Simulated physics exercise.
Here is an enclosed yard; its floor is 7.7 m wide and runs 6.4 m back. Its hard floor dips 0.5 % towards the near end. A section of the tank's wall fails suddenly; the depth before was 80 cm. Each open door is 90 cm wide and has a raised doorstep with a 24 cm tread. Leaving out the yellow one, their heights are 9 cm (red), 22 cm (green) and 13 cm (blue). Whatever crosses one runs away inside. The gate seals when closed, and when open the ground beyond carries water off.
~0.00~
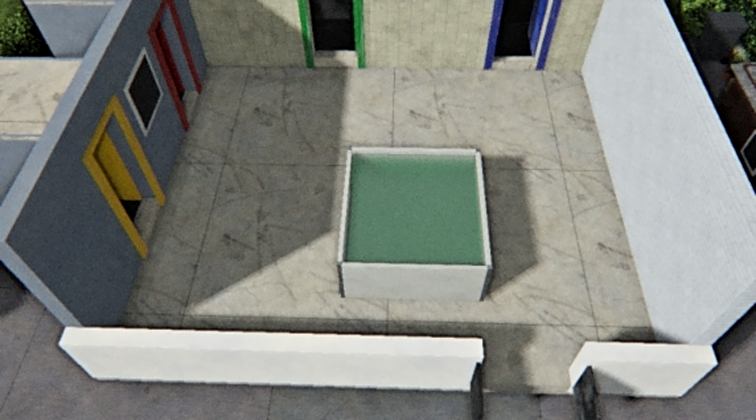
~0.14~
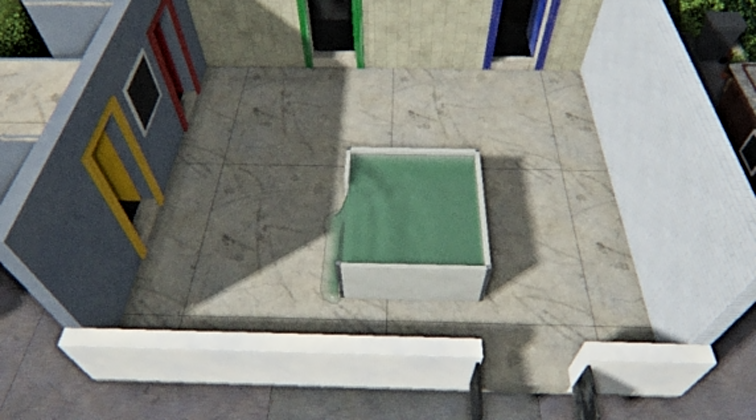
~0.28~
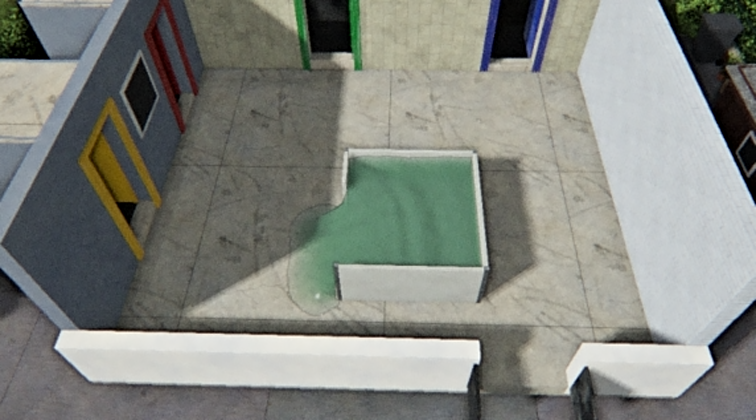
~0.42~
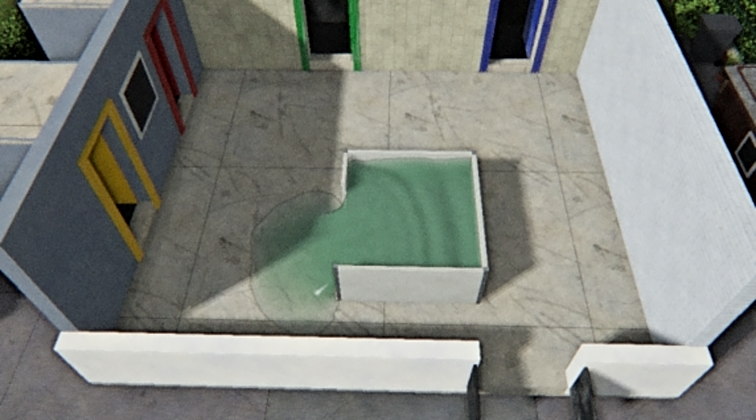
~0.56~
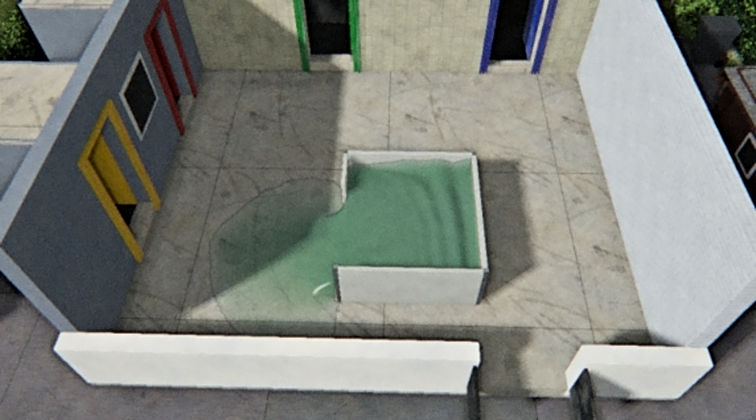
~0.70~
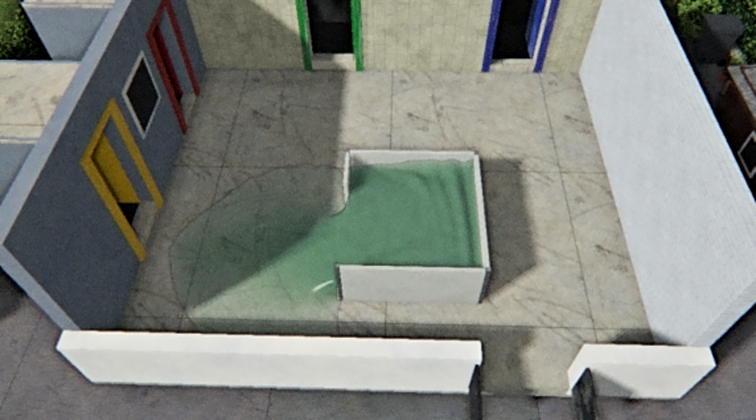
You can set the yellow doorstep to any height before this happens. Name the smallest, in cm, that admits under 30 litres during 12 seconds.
At least 31 cm or so.
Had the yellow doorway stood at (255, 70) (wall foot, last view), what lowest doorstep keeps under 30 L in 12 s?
Roughly 18 cm.
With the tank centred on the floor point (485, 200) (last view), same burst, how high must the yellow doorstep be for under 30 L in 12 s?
Some 25 cm.
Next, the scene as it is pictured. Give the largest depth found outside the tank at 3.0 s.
Up to some 34 cm.
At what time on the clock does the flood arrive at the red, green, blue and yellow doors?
Red 1.8 s, green 3.6 s, blue 5.5 s, yellow 0.8 s.
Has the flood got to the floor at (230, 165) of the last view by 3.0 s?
It is wet.
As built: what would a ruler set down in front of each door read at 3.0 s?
Depths in cm: Red 9, green 0, blue 0, yellow 31.
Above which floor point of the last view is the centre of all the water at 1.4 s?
Near (340, 252).
After 1.4 s water covers 25 % of the floor, deepest (52 cm) near (109, 358); 37 cm at the yellow door, 29 litres in over its 21 cm doorstep.
After 3.0 s water covers 35 % of the floor, deepest (34 cm) near (216, 282); 31 cm at the yellow door, 141 litres in over its 21 cm doorstep.
After 12.0 s water covers 100 % of the floor, deepest (16 cm) near (614, 372); 6 cm at the yellow door, 161 litres in over its 21 cm doorstep.
At the yellow door as built, the water arrived by 0.9 s and peaked near 38 cm at 1.8 s.
Run again over the same 12 s with other heights there, 68 litres in over 27 cm, 7 litres over 36 cm. The limit of 30 litres is kept from about 31 cm up.
